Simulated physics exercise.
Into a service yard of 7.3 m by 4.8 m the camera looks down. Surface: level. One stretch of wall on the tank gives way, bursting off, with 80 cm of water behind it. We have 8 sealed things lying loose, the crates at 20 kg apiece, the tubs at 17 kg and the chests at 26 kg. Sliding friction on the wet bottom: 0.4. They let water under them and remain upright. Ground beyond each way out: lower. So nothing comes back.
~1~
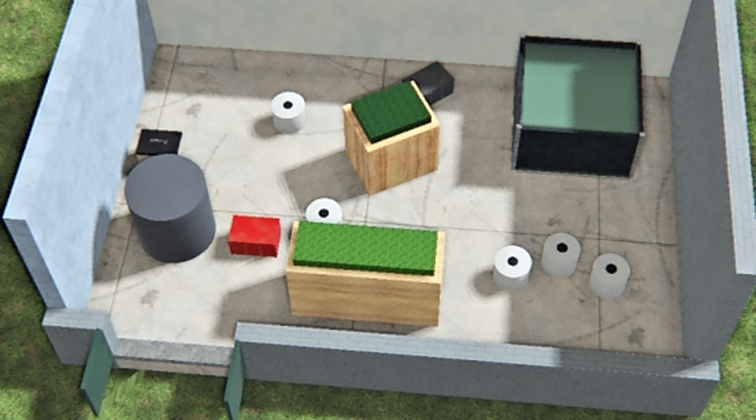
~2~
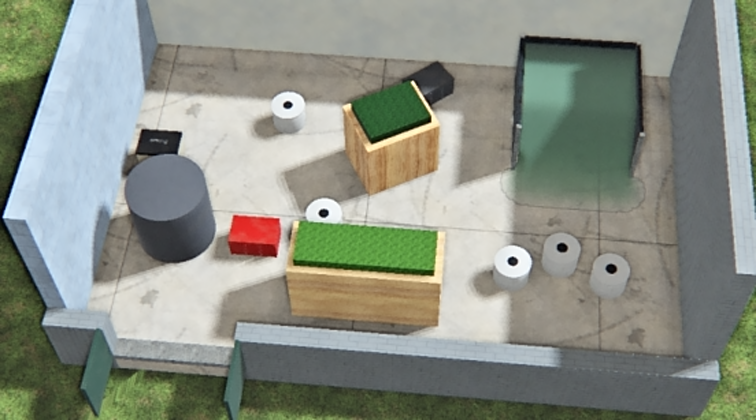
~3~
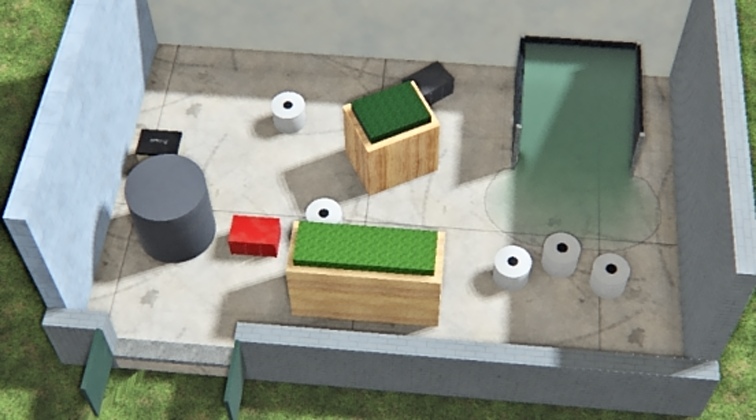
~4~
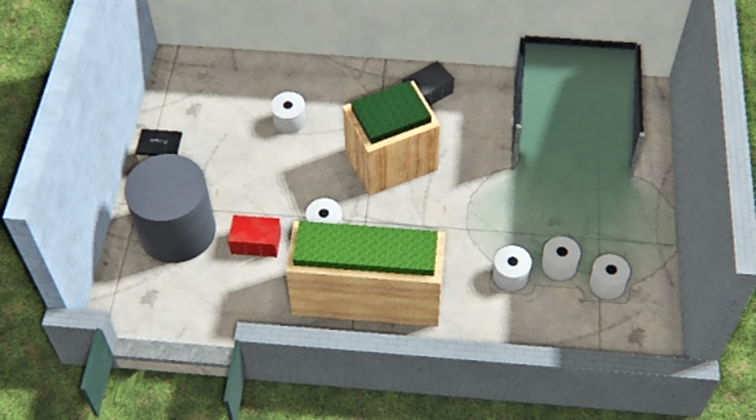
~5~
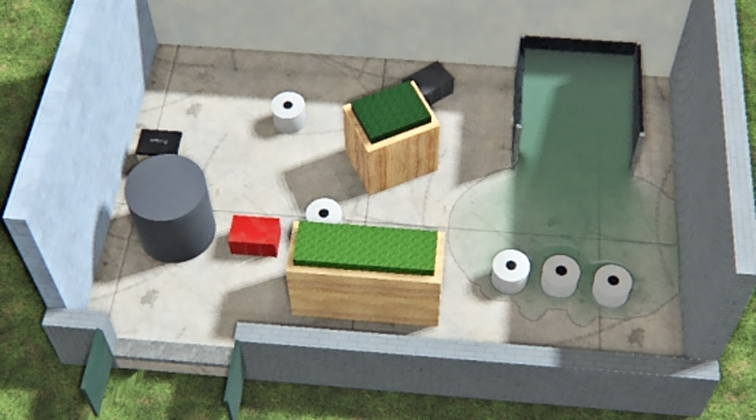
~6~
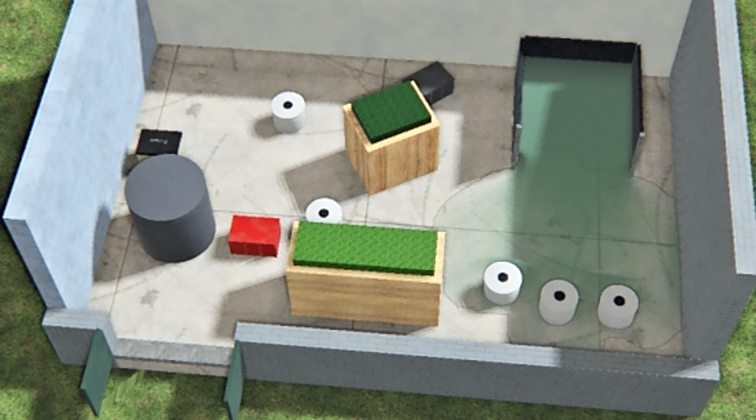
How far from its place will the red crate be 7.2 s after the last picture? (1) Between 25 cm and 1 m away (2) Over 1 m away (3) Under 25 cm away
Under 25 cm away.
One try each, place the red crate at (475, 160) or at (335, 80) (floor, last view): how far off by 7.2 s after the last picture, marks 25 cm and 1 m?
One try each gives this: It wanders off a long way, then it remains roughly in place.
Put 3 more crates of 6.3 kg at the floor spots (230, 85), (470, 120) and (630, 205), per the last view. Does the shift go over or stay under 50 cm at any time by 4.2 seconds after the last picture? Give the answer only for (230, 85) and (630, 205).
Order kept: Falls short, exceeds it.
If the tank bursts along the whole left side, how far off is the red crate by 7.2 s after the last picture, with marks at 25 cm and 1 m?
My answer is that the red crate edges over slightly.
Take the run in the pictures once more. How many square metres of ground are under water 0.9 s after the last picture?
At that time the wet patch spans about 12 m2.
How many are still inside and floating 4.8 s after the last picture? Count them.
At that point I count 1.
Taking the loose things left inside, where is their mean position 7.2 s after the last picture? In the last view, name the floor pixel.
They average out to somewhere around (335, 183).
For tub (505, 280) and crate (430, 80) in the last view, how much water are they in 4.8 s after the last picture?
I'd put it at 11 cm and 4 cm respectively.
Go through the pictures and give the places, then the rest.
In the first frame, the red crate at (254, 229) rests on the ground; water covers 2.2 m2; 0 of 8 have shifted.
In the second frame, the red crate at (254, 229) rests on the ground; water covers 3.2 m2; 0 of 8 have shifted.
In the third frame, the red crate at (254, 229), on the bottom; 4.5 m2 under water; 0 of 8 have shifted.
In the fourth frame, the red crate at (254, 229), on the bottom; 5.9 m2 under water; 1 of 8 have shifted.
In the fifth frame, the red crate at (254, 229), on the bottom; 7.1 m2 under water; 3 of 8 have shifted.
In the sixth frame, the red crate at (254, 229), on the bottom; 8.8 m2 under water; 3 of 8 have shifted.
Then, 0.9 s after the last picture the red crate is near (254, 229), 0.0 m from its start, aground; 0 of 8 are out; 3 afloat.
Then, 2.8 s after the last picture the red crate is near (254, 229), 0.0 m from its start, aground; 0 of 8 are out; 1 afloat.
Then, 4.8 s after the last picture the red crate is near (254, 229), 0.0 m from its start, aground; 0 of 8 are out; 1 afloat.
Then, 7.2 s after the last picture the red crate is near (254, 229), 0.0 m from its start, aground; 0 of 8 are out; 0 afloat.
